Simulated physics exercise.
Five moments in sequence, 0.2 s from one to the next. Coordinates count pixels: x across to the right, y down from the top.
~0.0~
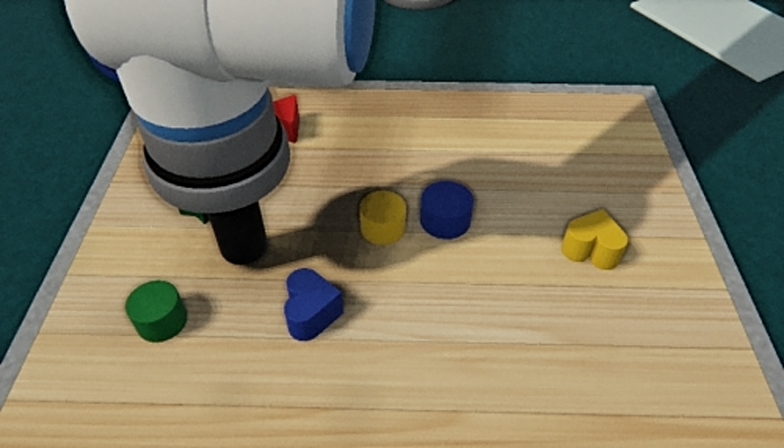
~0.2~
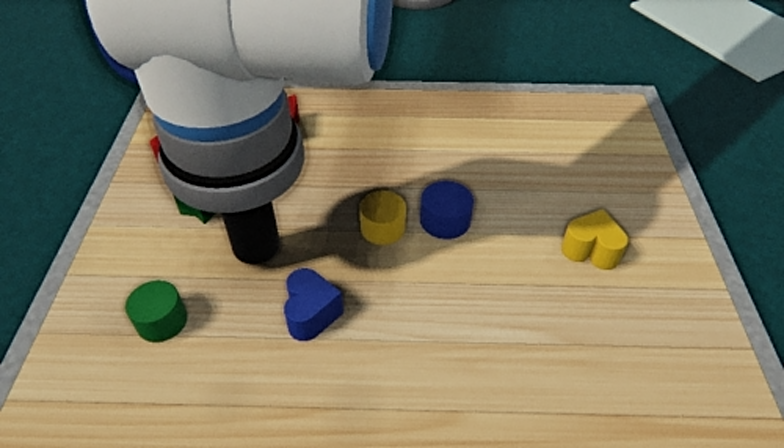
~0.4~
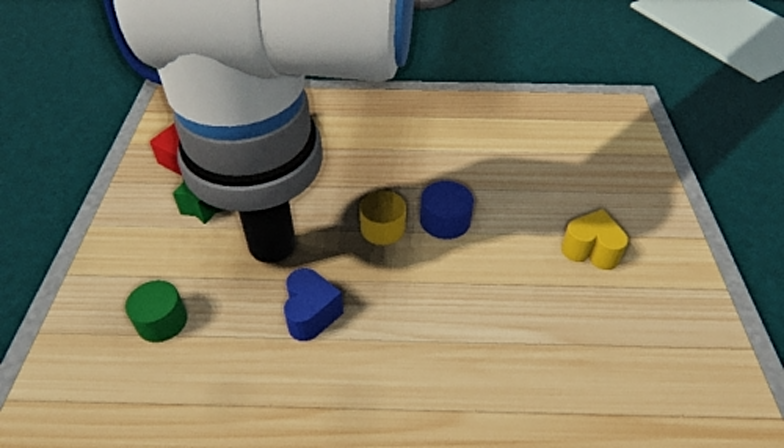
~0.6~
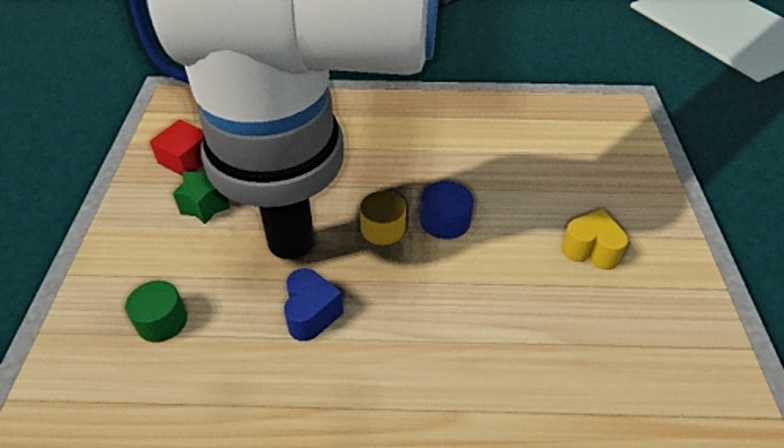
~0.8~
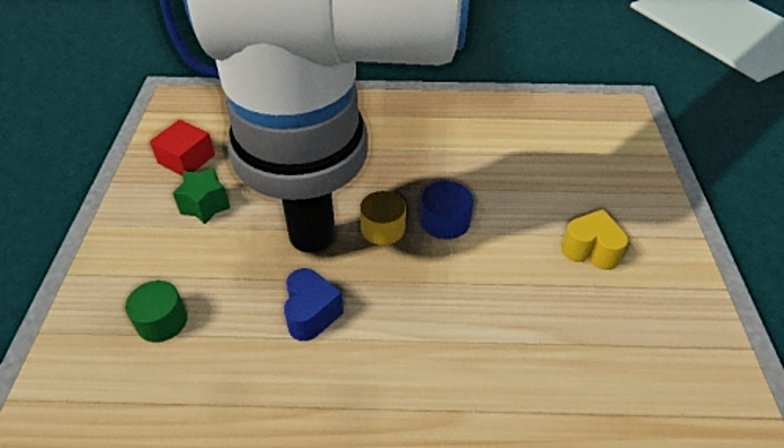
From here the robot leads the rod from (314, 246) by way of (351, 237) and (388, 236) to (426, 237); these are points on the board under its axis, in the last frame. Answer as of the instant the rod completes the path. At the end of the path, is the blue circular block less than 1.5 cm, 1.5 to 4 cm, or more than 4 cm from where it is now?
It goes beyond 4 cm.
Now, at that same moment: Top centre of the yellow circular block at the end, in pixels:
That would be at about pixel (452, 189).
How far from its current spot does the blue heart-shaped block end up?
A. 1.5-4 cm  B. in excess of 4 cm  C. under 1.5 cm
C (under 1.5 cm)
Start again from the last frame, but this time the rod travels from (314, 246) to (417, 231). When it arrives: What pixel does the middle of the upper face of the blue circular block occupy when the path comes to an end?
The top centre is at (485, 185).
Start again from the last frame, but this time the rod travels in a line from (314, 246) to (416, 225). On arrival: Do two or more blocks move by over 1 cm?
In short: Yes.
What follows on the original path. Halfway along, rod at (369, 226); yellow circular block at (411, 200); blue circular block at (460, 196).
At the end, rod at (426, 228); blue heart-shaped block still; yellow circular block at (452, 189); blue circular block at (499, 183).
